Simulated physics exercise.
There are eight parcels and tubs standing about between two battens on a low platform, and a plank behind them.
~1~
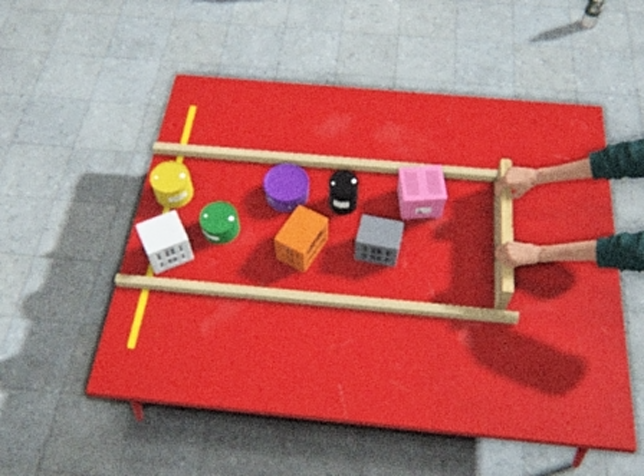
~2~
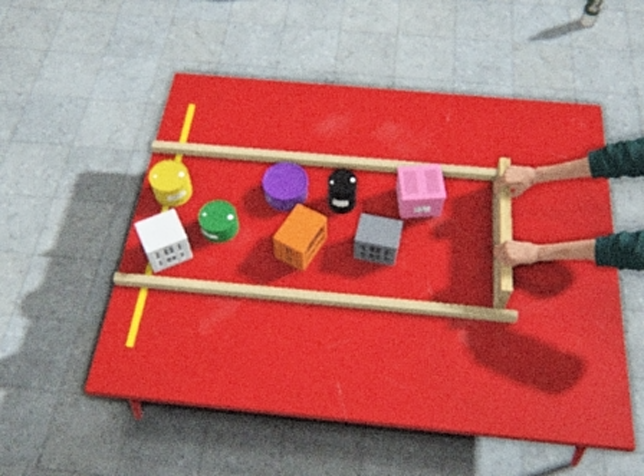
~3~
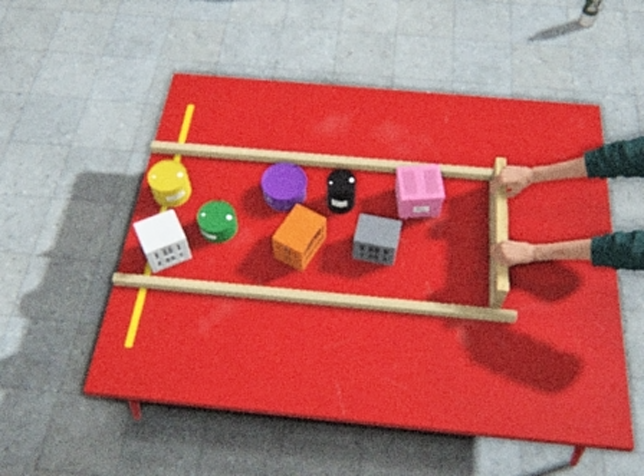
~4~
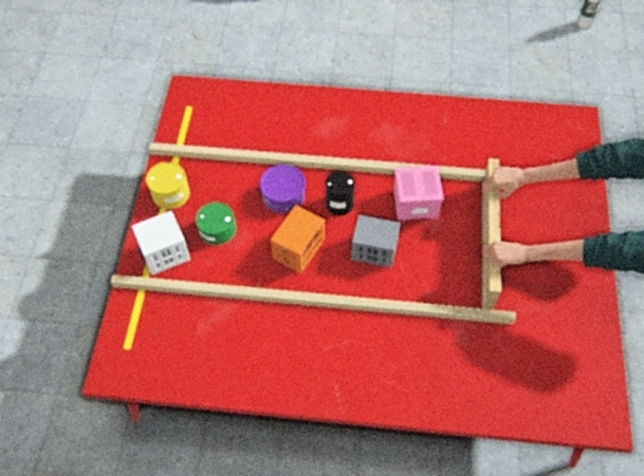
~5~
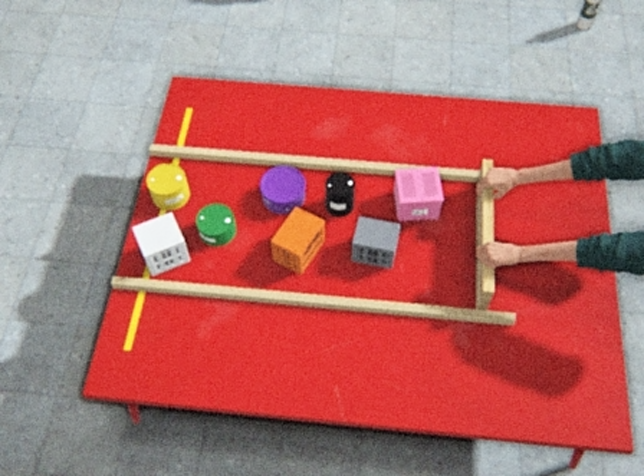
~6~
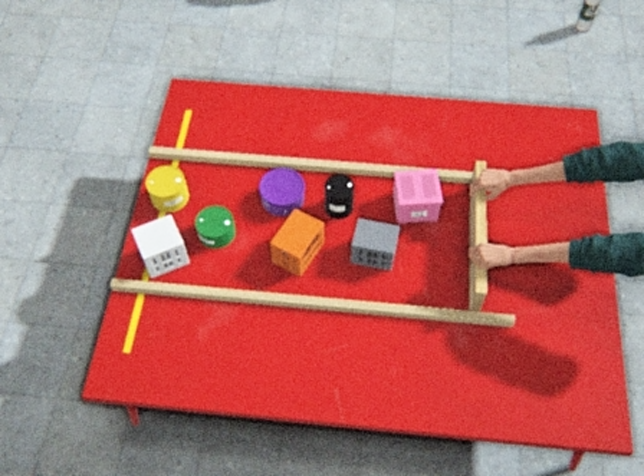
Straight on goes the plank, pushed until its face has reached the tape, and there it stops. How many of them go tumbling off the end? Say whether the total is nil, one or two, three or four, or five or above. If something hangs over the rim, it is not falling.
The total is five or above.
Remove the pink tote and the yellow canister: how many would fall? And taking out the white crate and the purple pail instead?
In order, the numbers are 4 and 4.
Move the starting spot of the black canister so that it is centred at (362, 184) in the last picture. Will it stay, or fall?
Put there, it simply leaves the top.
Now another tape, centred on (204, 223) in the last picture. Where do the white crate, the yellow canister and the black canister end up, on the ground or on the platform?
Per object: White crate goes, yellow canister goes, black canister stays.
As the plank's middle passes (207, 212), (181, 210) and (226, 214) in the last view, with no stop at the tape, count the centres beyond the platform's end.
The numbers past the end are 4, 6 and 1.
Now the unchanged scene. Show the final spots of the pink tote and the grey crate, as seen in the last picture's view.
They end up close to (147, 173) and (134, 226).
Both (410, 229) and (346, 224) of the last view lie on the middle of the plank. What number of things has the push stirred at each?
1 and 5.
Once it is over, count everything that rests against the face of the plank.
2.
A little later, none off yet; yellow canister at rest near (168, 189); white crate at rest near (161, 247); green canister at rest near (216, 227).
Next, none off yet; yellow canister shifted about its own width near (144, 189); white crate shifted a little near (150, 249); green canister shifted about its own width near (174, 223).
When it is over, the number that fall off is five or more; down, black canister, orange crate, purple pail, green canister, white crate and yellow canister.
